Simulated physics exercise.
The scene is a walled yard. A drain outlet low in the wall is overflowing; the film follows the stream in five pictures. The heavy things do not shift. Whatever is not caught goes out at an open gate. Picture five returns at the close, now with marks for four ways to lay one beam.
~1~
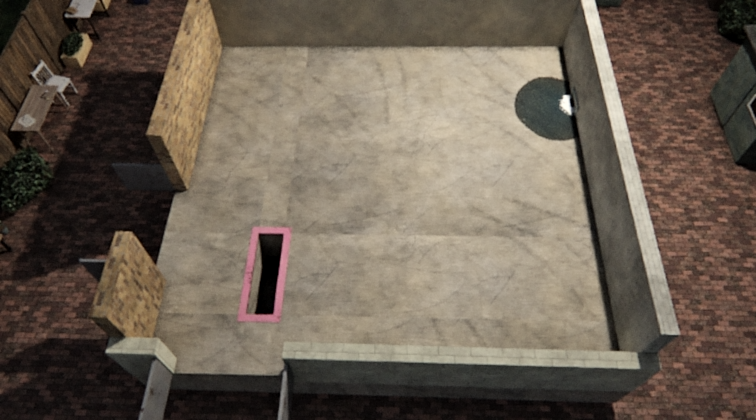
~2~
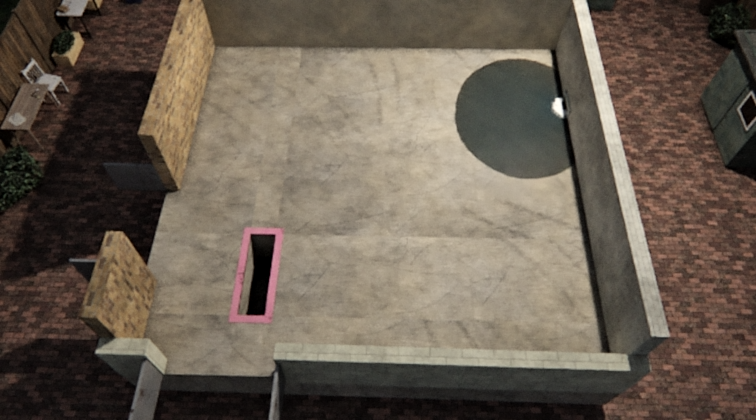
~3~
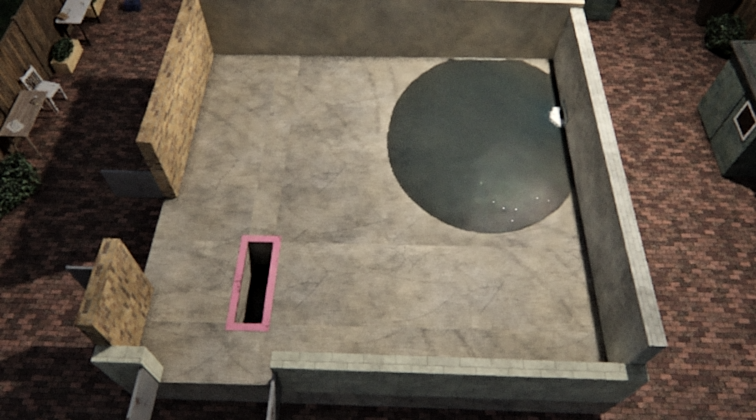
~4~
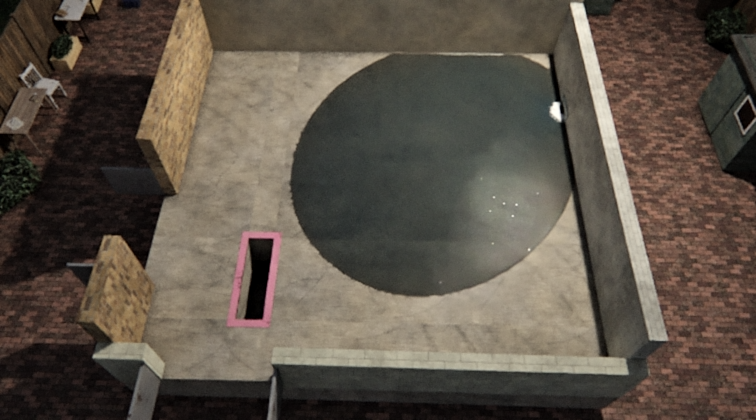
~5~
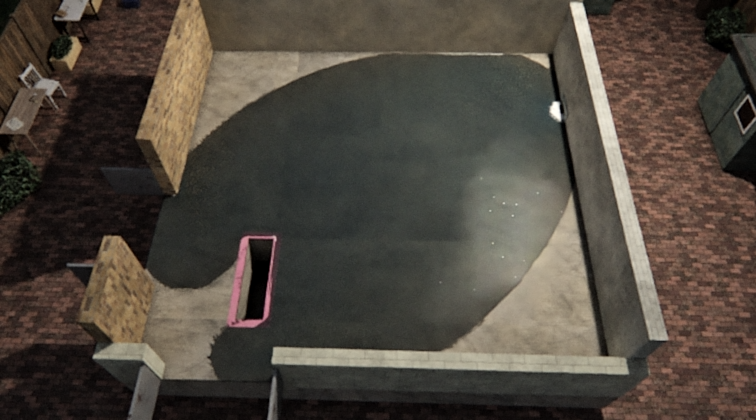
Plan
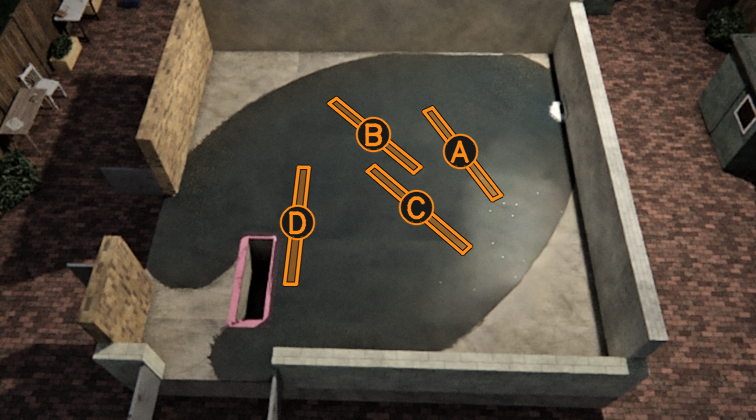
Dark water spreads from a small white outfall at the right wall of a pale-floored, walled yard, seen from high above with brick paving outside. A pink-rimmed rectangular drain lies at the lower left, near gaps in the tan and grey walls. The rounded patch widens leftward and downward across most of the floor, reaching around the drain, while the view shifts slightly early on.
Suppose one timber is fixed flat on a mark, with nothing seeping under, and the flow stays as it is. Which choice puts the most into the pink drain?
B is best.
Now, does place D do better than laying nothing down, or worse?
Place D is worse.
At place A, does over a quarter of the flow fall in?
No, it does not.
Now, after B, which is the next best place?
The answer is A.
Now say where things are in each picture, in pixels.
In the first frame, outfall at (575, 102); pink drain at (266, 272); open gate at (234, 360); open gate at (177, 233); front seen at (520, 102), 3 % of the ground wet; pink drain still dry.
In the second frame, front seen at (463, 129), 11 % of the ground wet; pink drain still dry.
In the third frame, front seen at (421, 205), 24 % of the ground wet; pink drain still dry.
In the fourth frame, front seen at (301, 212), 46 % of the ground wet; pink drain still dry.
In the fifth frame, front seen at (156, 255), 74 % of the ground wet; pink drain taking water.
On the marked copy, A from (428, 109) to (496, 197); B from (332, 100) to (417, 170); C from (370, 168) to (466, 249); D from (290, 284) to (303, 167).
For place A, about 17 % of the stream goes into the pink drain, about 83 % out by the gates.
For place B, about 26 % of the stream goes into the pink drain, about 74 % out by the gates.
For place C, about 12 % of the stream goes into the pink drain, about 88 % out by the gates.
For place D, about 9 % of the stream goes into the pink drain, about 91 % out by the gates.
